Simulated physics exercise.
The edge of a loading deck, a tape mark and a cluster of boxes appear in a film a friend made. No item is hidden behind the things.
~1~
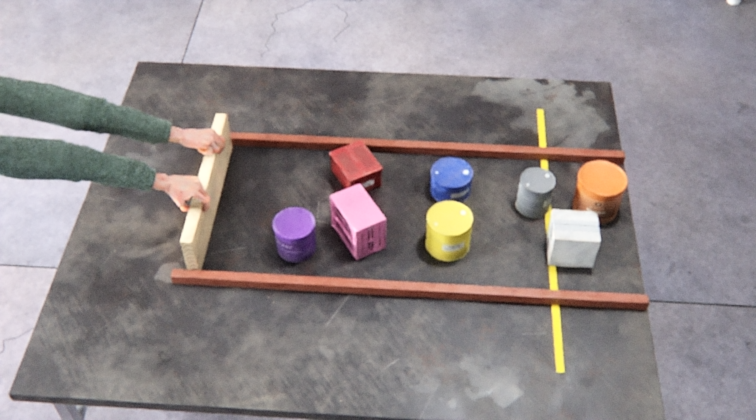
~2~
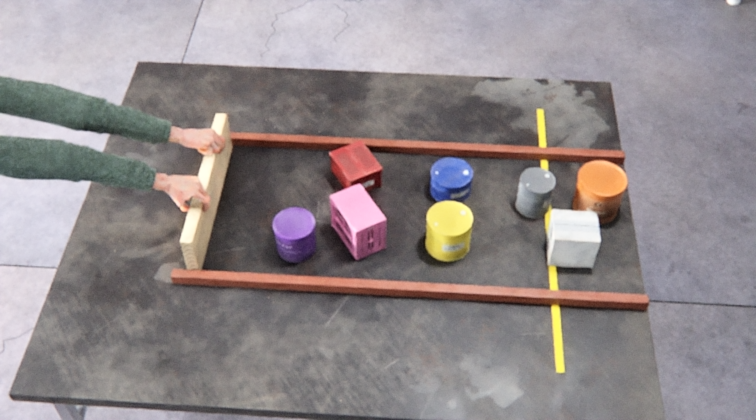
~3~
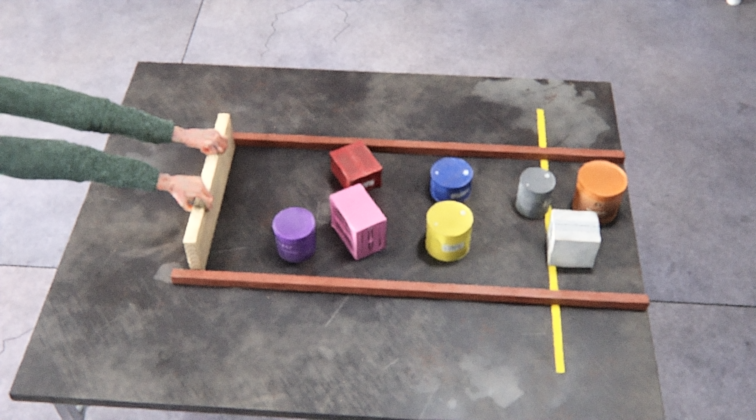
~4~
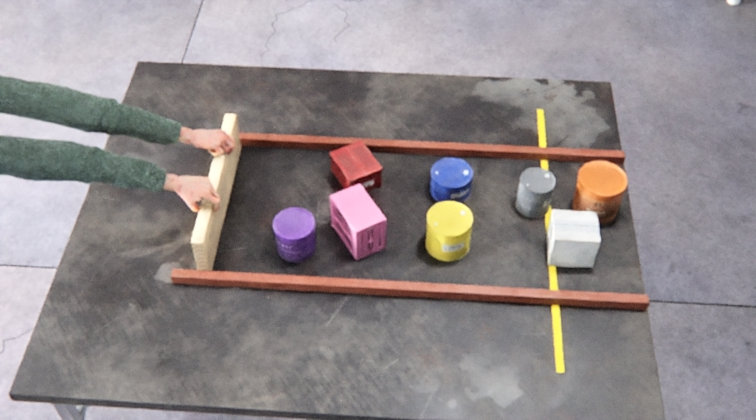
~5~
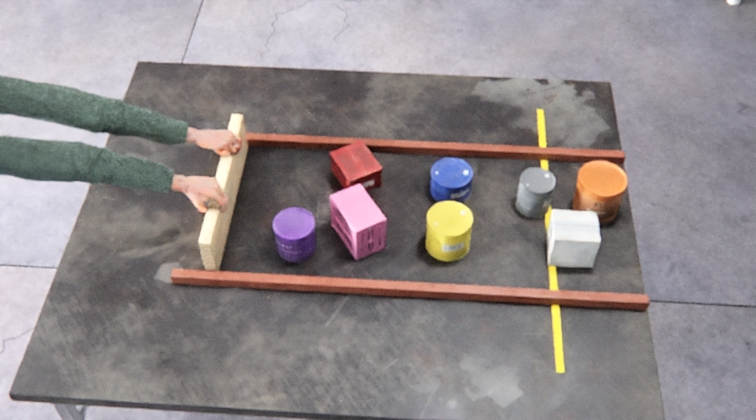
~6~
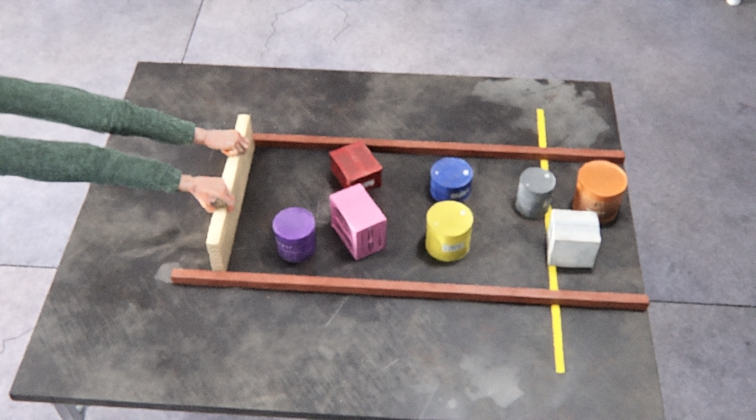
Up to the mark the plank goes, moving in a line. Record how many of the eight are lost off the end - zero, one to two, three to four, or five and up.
Lost off the end: One to two.
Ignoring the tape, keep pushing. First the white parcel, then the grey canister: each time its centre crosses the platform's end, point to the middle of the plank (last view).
First near (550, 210), second near (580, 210).
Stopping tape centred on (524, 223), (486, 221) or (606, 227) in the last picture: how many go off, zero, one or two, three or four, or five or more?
In the order of the places given: None; none; at least five.
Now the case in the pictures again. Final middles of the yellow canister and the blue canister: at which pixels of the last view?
Roughly (621, 268); the other one roughly (606, 184).
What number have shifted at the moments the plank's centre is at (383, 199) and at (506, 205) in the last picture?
In order, the tallies are 4 and 8.
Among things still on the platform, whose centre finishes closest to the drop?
It would be the white parcel.
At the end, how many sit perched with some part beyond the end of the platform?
1 is the number.
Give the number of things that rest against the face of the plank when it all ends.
It adds up to 3.
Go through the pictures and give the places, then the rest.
The first frame shows orange pail (599, 193); white parcel (573, 239); grey canister (535, 193); plank (209, 190); tape (549, 224).
The second frame shows white parcel (572, 239); red tote (356, 169).
The third frame shows grey canister (535, 193); pink crate (358, 222).
The fourth frame shows orange pail (599, 193); purple pail (295, 235).
The fifth frame shows white parcel (572, 239); plank (226, 191).
The sixth frame shows orange pail (599, 193); white parcel (572, 239); grey canister (535, 193); plank (232, 192); tape (549, 224).
Early on, none off yet; orange pail at rest near (599, 193); white parcel at rest near (572, 239); grey canister at rest near (535, 193).
Finally, the number that fall off is one or two; lost, orange pail.
